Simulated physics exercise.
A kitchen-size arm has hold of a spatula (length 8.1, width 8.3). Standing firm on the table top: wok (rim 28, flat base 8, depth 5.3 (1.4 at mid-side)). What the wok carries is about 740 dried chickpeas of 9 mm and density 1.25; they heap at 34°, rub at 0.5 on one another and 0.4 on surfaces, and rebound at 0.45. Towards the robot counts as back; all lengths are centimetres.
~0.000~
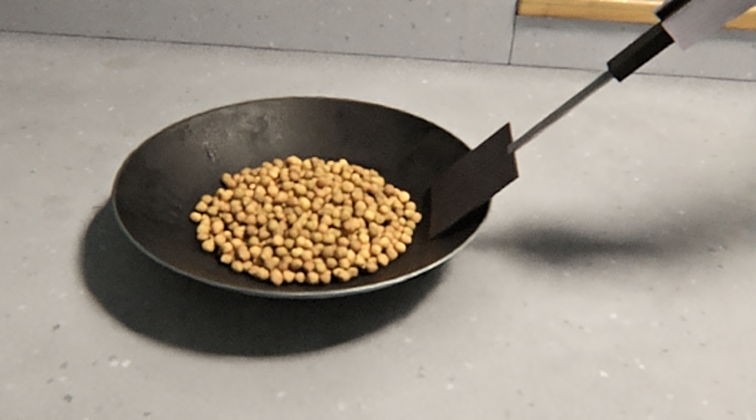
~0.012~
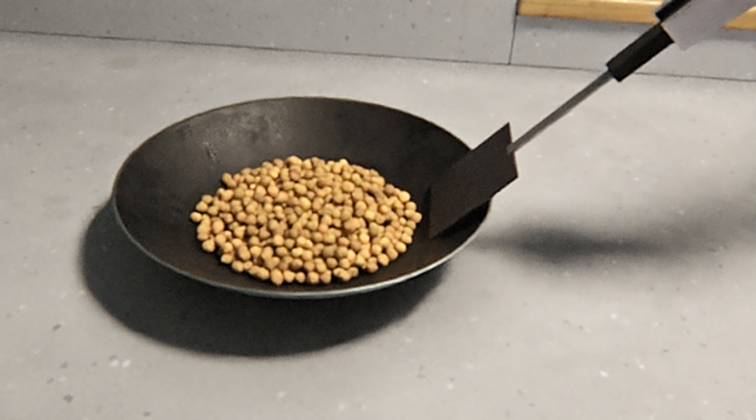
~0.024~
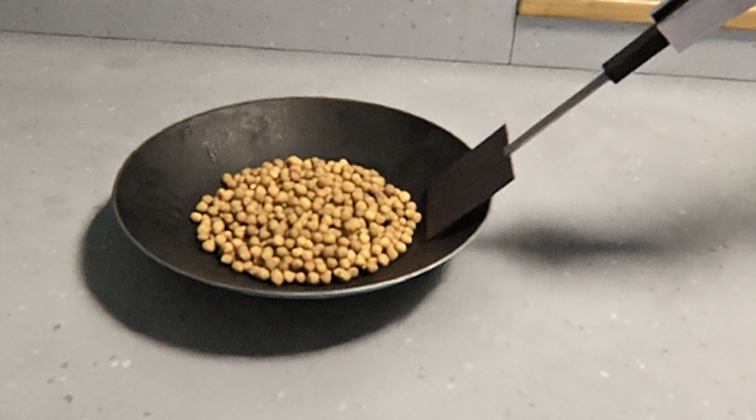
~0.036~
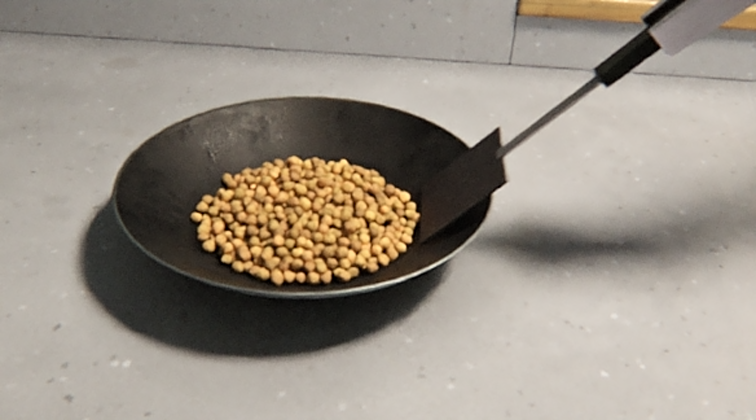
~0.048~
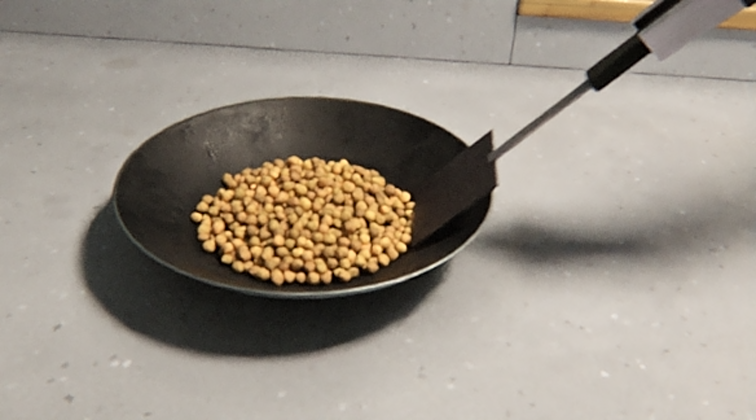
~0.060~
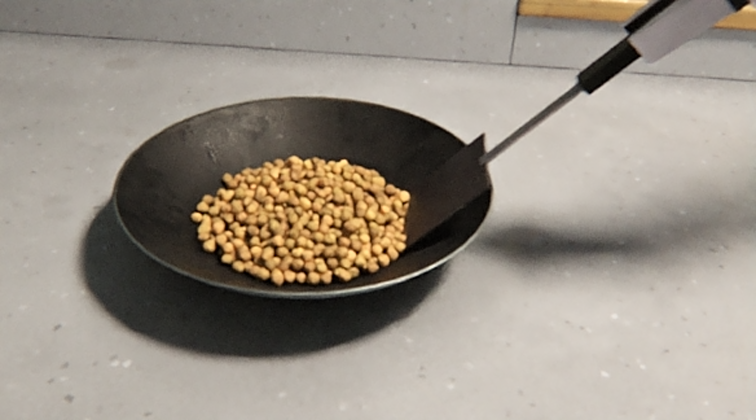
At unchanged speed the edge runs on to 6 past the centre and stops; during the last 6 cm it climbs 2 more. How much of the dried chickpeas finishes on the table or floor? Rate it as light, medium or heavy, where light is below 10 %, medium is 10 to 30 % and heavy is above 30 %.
Rating: Light.
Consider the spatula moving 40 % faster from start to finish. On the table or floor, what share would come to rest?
It would be roughly 0 percent.
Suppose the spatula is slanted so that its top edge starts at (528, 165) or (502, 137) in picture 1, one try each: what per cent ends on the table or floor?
About 0 and 0 per cent.
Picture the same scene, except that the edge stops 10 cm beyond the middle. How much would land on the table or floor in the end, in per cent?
Close to 15 per cent would end on the table or floor.
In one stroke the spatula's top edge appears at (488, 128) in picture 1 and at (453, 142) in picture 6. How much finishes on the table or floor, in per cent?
About 0 per cent.
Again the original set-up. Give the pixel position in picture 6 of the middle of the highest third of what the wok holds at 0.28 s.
Roughly pixel (224, 190).
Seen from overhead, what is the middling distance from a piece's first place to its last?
The figure is about 5 cm.
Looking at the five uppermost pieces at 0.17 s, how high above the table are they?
Somewhere near 4 cm, I'd say.
By 0.17 s, sloping 47°, highest piece 4 above the table; 744 in the wok.
By 0.28 s, sloping 47°, highest piece 5 above the table; 744 in the wok.
By 0.53 s, sloping 47°, highest piece 6 above the table; 744 in the wok.
By 1.58 s, sloping 47°, highest piece 6 above the table; 744 in the wok.
Final count, 744 in the wok. That is 0 % on the table or floor.
